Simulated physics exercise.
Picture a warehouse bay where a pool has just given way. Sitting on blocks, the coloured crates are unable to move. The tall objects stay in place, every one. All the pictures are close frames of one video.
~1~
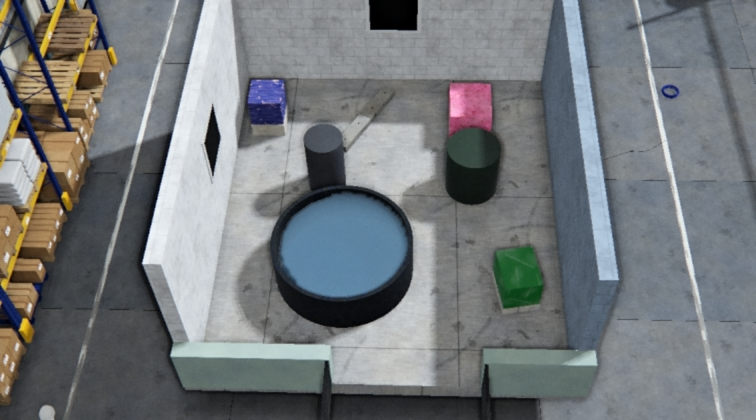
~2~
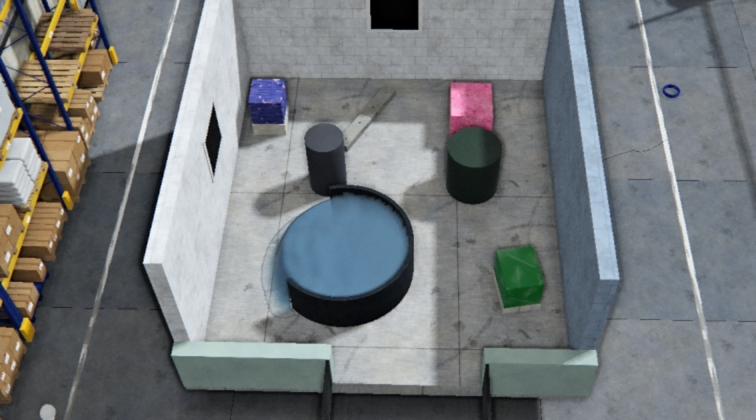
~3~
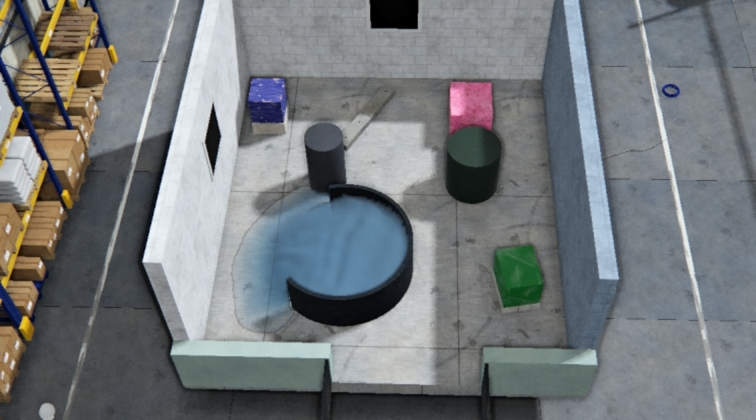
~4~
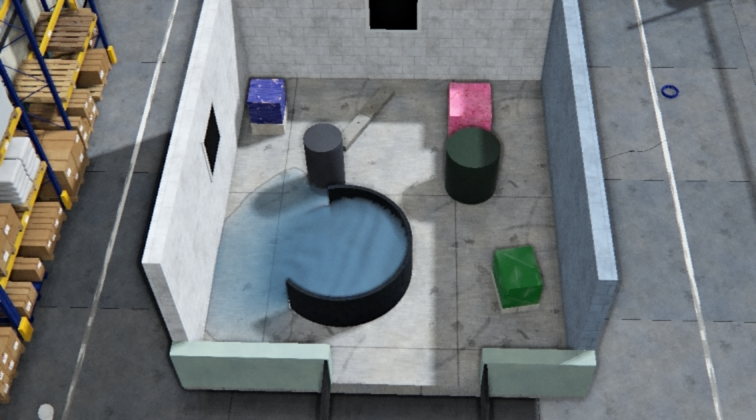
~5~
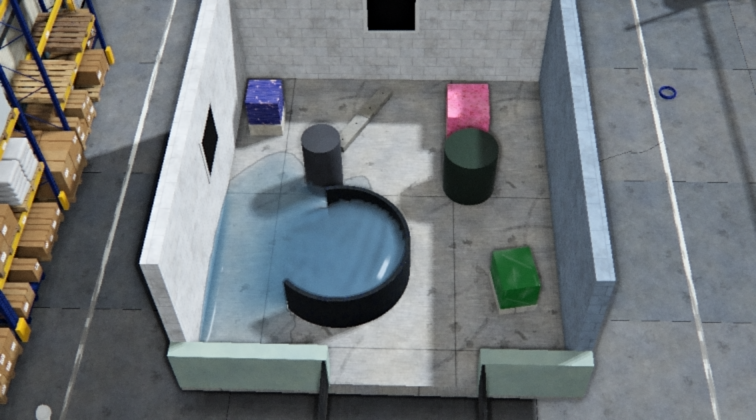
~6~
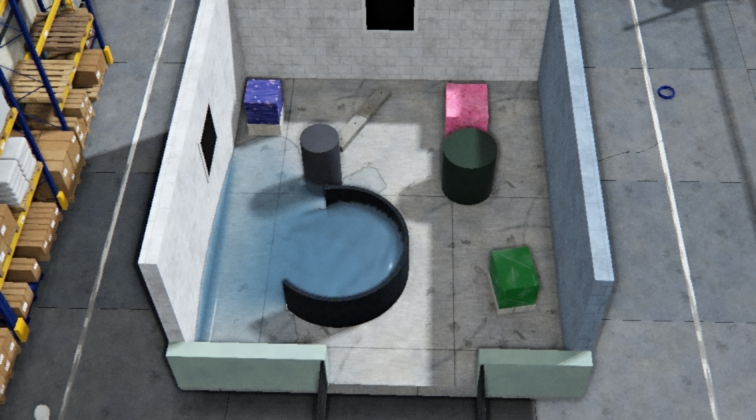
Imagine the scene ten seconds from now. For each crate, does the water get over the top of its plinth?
The blue crate gets wet; the pink crate gets wet; the green crate stays dry.
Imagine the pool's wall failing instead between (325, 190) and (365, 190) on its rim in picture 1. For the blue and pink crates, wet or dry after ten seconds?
After that, blue crate stays clear, while pink crate gets flooded.
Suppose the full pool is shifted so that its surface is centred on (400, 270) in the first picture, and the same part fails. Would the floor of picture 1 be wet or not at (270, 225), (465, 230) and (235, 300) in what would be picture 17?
Submerged, untouched, submerged.
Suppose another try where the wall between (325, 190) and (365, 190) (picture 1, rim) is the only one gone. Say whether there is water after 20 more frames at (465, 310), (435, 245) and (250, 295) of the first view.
As listed: Dry, clear, wet.
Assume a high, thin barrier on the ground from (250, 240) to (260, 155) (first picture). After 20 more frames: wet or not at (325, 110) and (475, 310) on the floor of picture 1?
Reached, reached.
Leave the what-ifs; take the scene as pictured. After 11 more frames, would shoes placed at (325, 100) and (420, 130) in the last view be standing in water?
Swamped, then clear.
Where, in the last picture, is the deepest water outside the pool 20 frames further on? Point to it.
Somewhere near (358, 83).
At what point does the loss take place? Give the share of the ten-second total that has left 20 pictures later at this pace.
Around 15 % of the total, roughly.
A moment on, water covers 25 % of the floor; the blue crate water round its plinth, the pink crate not reached, the green crate not reached.
Next, water covers 40 % of the floor; the blue crate water round its plinth, the pink crate not reached, the green crate not reached.
Then, water covers 75 % of the floor; the blue crate water round its plinth, the pink crate water round its plinth, the green crate water round its plinth.
Later, water covers 95 % of the floor; the blue crate water round its plinth, the pink crate water round its plinth, the green crate water round its plinth.
In the end, water covers 100 % of the floor; the blue crate was topped, the pink crate was topped, the green crate stayed above the water.
